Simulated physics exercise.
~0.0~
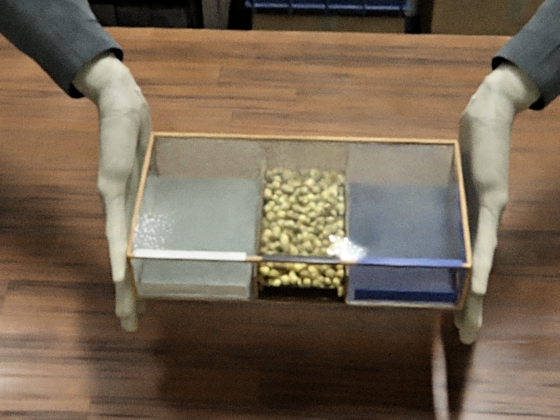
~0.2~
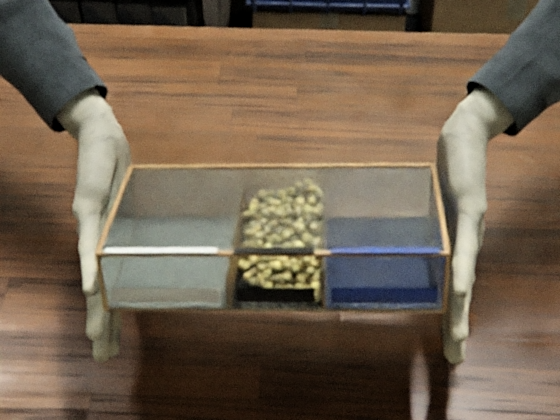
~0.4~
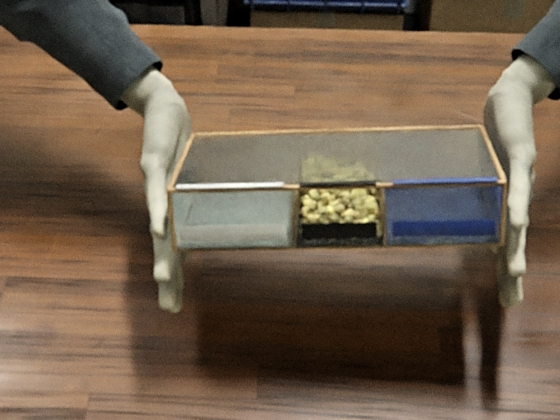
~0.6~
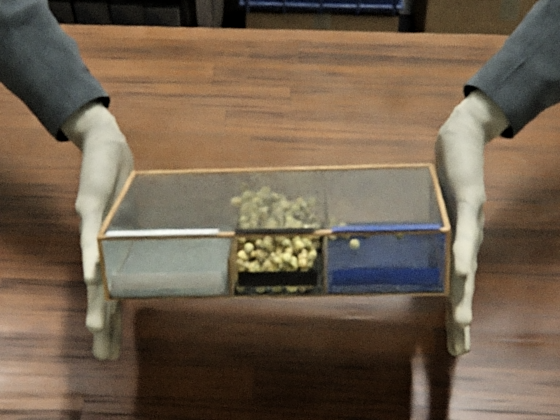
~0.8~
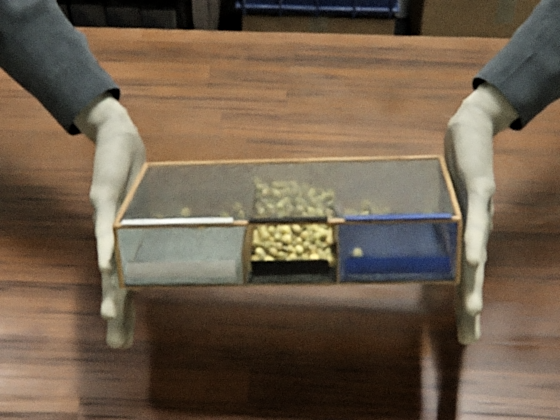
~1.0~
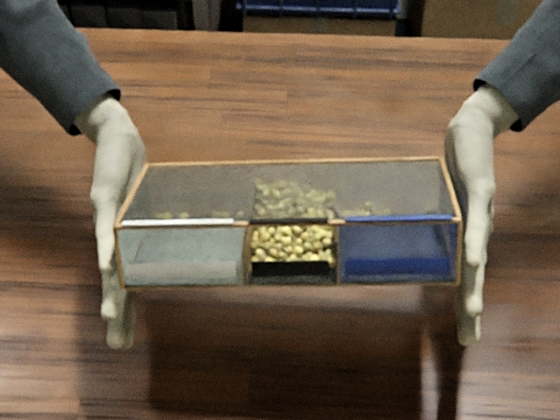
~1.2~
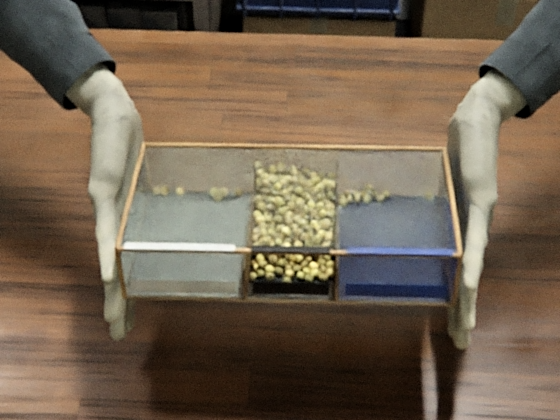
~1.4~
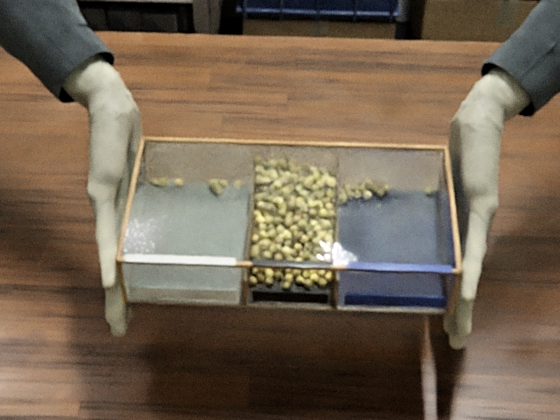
Above a wooden table, two pale hands held a clear-lidded box of soya beans, rocked it and tipped it, and a few beans strayed from the crowded middle compartment into the white and blue ones before it was levelled, most beans still in the middle.
